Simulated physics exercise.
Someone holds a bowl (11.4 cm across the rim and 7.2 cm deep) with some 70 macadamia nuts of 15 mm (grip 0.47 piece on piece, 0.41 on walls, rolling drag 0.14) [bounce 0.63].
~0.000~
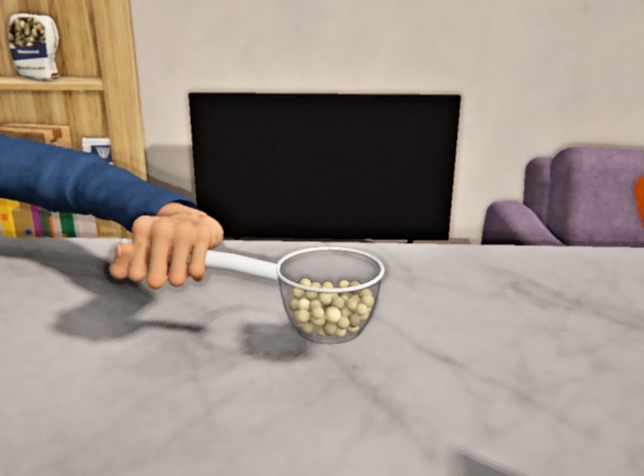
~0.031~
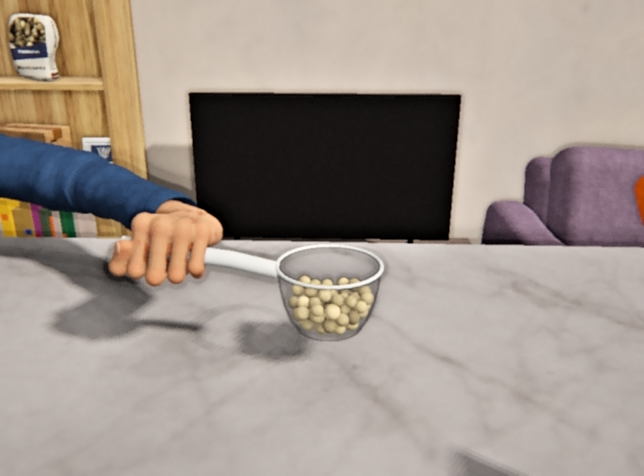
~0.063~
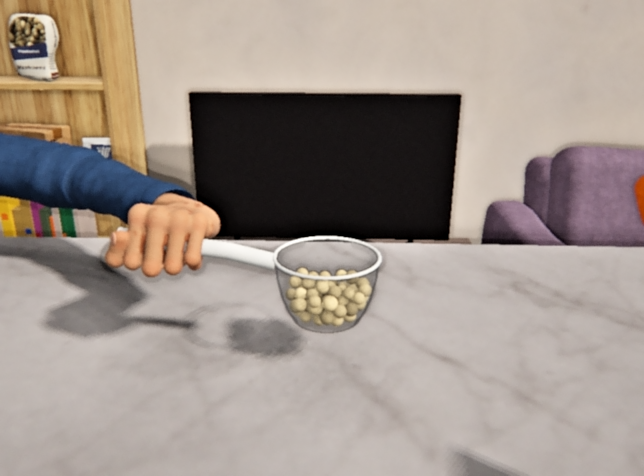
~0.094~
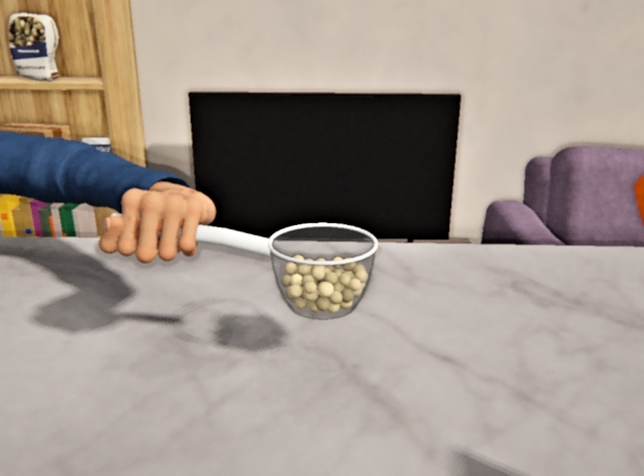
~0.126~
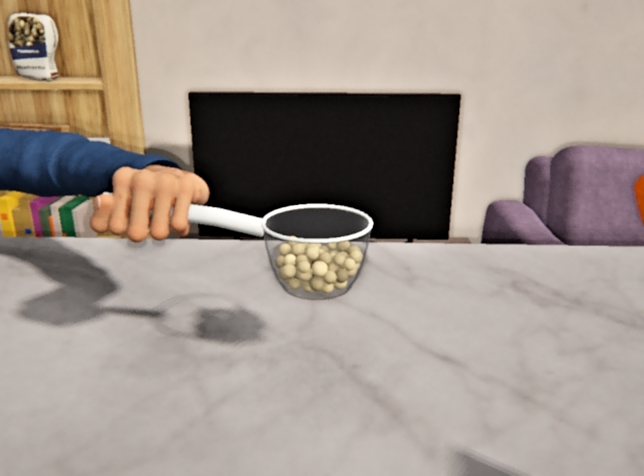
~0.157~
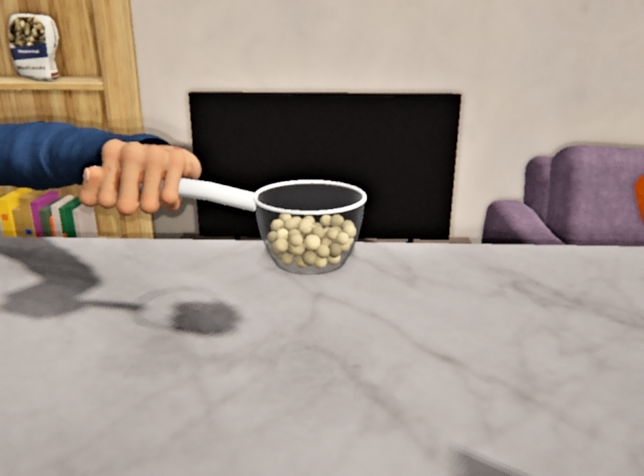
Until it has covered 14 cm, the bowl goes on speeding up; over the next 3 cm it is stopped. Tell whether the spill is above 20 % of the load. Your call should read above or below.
My call is below.
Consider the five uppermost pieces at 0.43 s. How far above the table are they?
Roughly 29 cm.
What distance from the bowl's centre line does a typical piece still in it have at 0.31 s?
Close to 3.0 cm, I'd say.
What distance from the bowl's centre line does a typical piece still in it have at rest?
Somewhere near 3.0 cm, I reckon.
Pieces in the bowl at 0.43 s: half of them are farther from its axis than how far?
I'd say close to 3.0 cm.
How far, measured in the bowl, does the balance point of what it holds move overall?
About 0.5 cm.
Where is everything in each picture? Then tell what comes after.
The first frame shows bowl at (329, 300); tilt 0 degrees; moved 0.0 cm; top of the load at (315, 288).
The second frame shows bowl at (329, 297); tilt 0 degrees; moved 0.3 cm; top of the load at (315, 286).
The third frame shows bowl at (327, 288); tilt 0 degrees; moved 1.3 cm; top of the load at (313, 278).
The fourth frame shows bowl at (323, 273); tilt 0 degrees; moved 3.0 cm; top of the load at (309, 265).
The fifth frame shows bowl at (317, 251); tilt 0 degrees; moved 5.4 cm; top of the load at (303, 247).
The sixth frame shows bowl at (310, 224); tilt 0 degrees; moved 8.4 cm; top of the load at (296, 223). Its speed is now 1.07 m/s.
After 0.31 s, bowl 100 %; middle of the pieces not yet landed near (267, 115).
After 0.43 s, bowl 90 %, in the air 10 %; middle of the pieces not yet landed near (263, 146).
After 0.55 s, bowl 90 %, in the air 10 %; middle of the pieces not yet landed near (273, 175).
After 0.66 s, bowl 90 %, fallen left of where it stops 10 %; middle of the pieces not yet landed near (282, 165).
In the end, at 1.1 s, bowl 90 %, fallen left of where it stops 10 %.
